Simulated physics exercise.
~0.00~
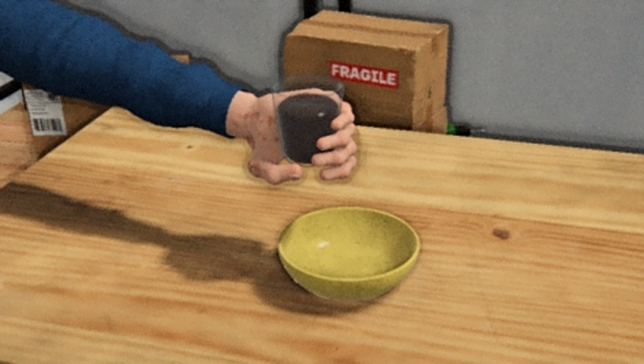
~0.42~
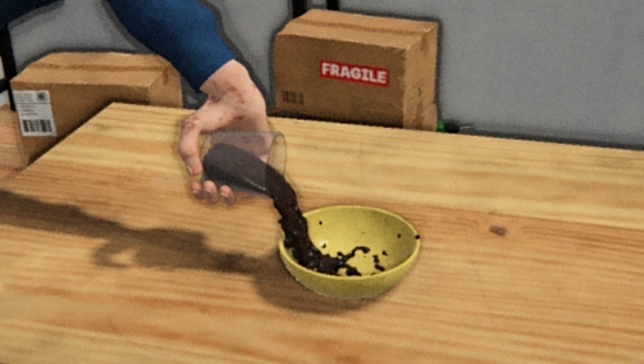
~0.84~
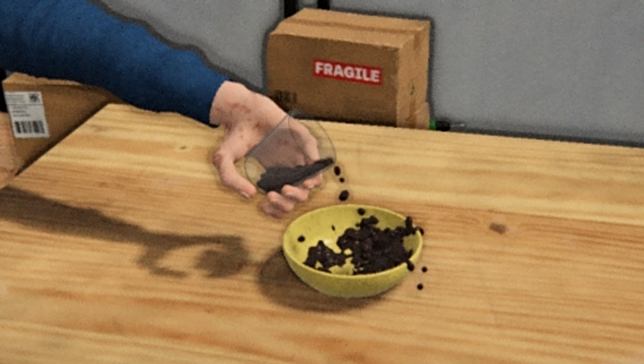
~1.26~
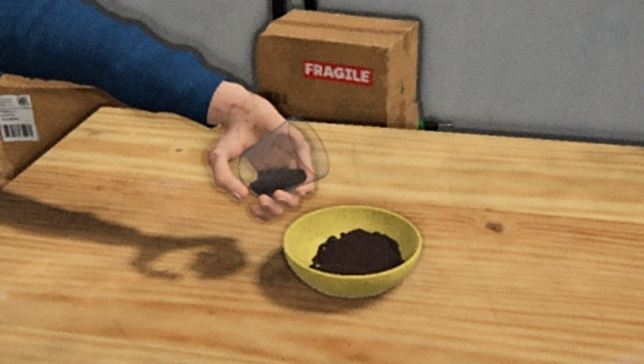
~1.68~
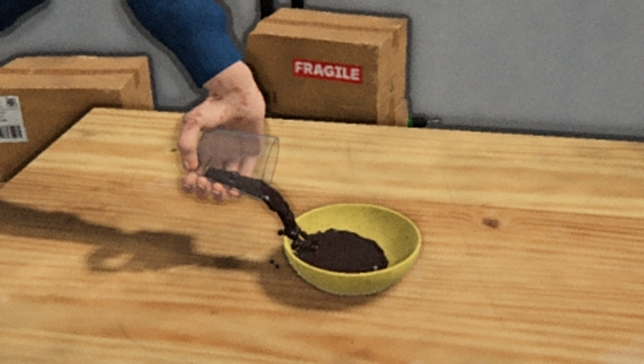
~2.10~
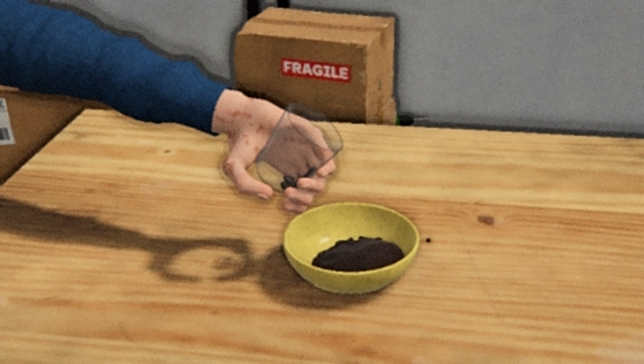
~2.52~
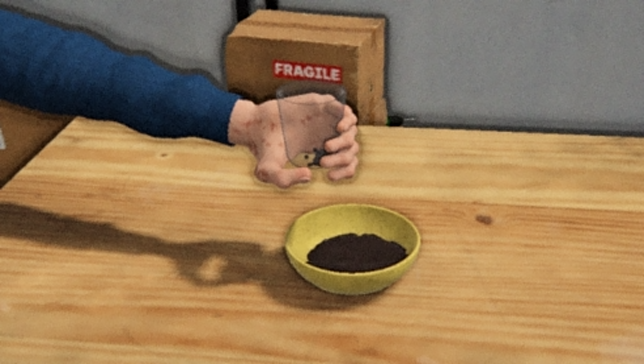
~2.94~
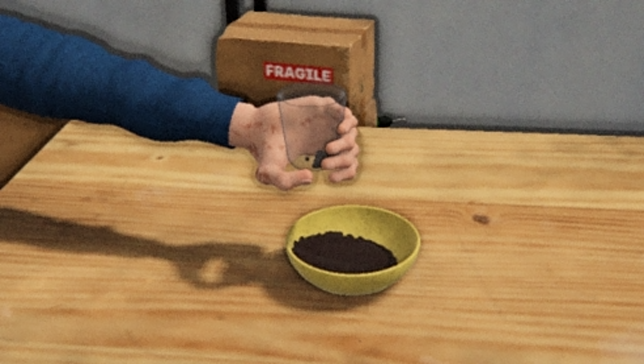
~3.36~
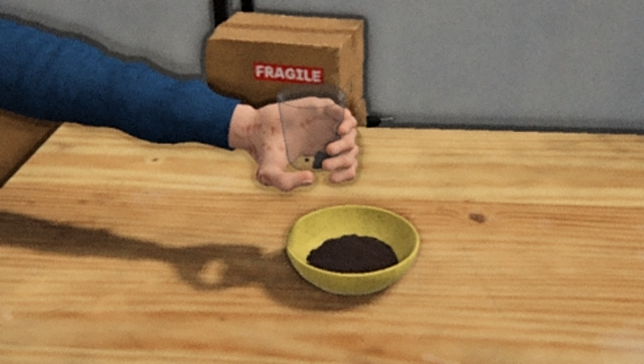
On a wooden table, a hand in a blue sleeve tipped a clear glass of dark coffee twice into a yellow bowl, spilling a few bits beside it, then held the nearly empty glass upright near the bowl, now holding a dark heap.
